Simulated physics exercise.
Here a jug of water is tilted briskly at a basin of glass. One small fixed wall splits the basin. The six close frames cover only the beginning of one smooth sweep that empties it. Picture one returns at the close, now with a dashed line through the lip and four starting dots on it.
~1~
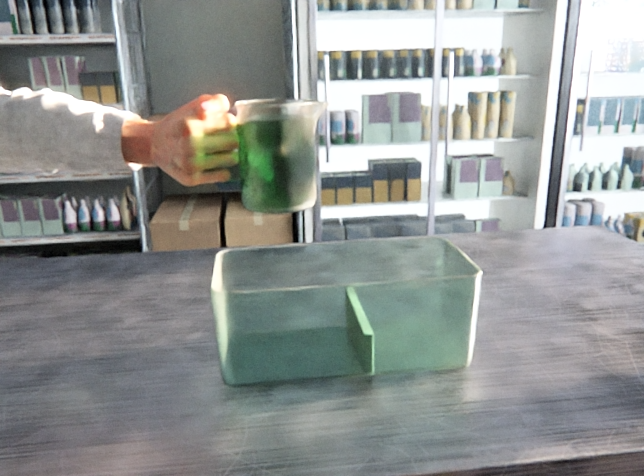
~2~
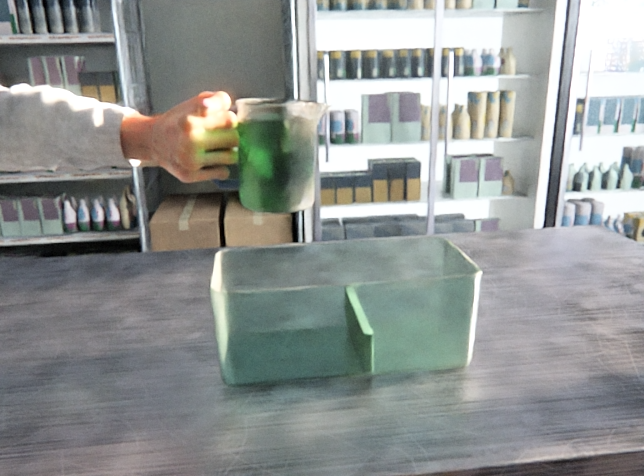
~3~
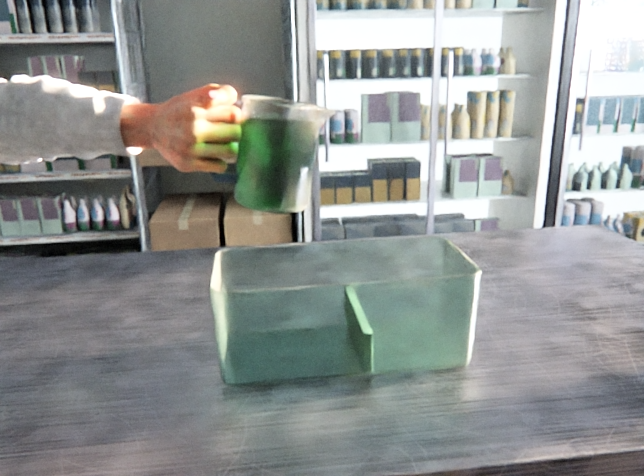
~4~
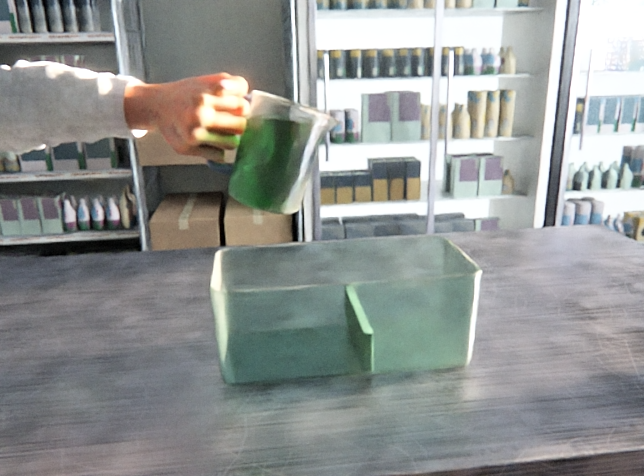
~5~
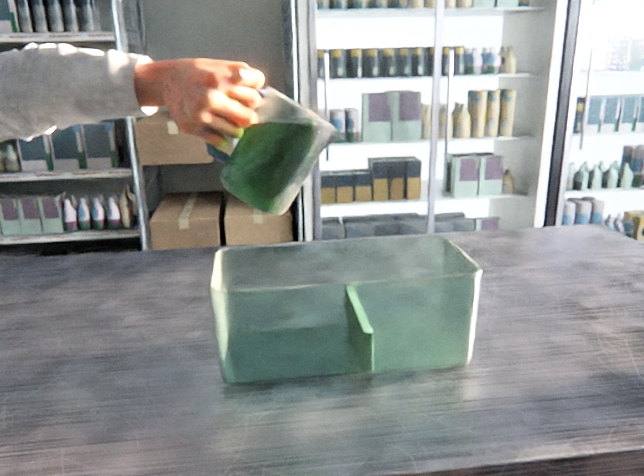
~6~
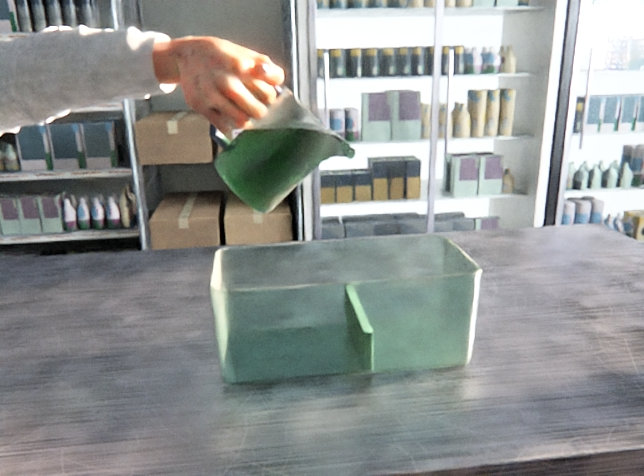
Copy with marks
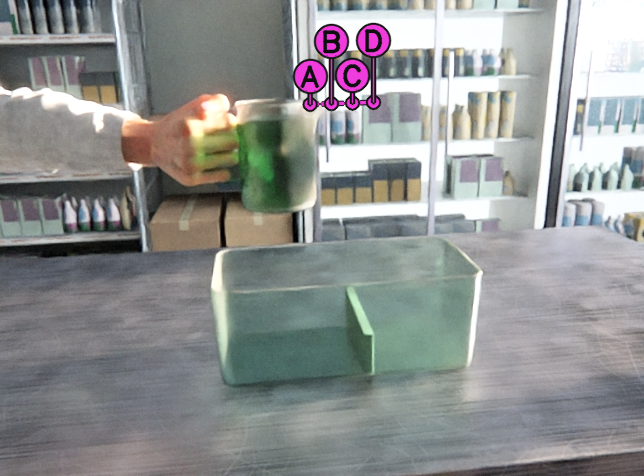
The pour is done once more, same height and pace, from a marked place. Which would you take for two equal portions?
Spot A does it best.
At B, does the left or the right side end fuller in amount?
The right one.
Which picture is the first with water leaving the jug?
Picture 6.
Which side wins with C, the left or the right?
The right side.
On the marked copy, A at (310, 104); B at (331, 103); C at (352, 103); D at (373, 102).
If A is chosen, about 56 % ends left of the wall and 43 % right of it.
If B is chosen, about 16 % ends left of the wall and 81 % right of it.
If C is chosen, about 8 % ends left of the wall and 89 % right of it; 3 % is lost outside.
If D is chosen, about 15 % ends left of the wall and 81 % right of it; 4 % is lost outside.
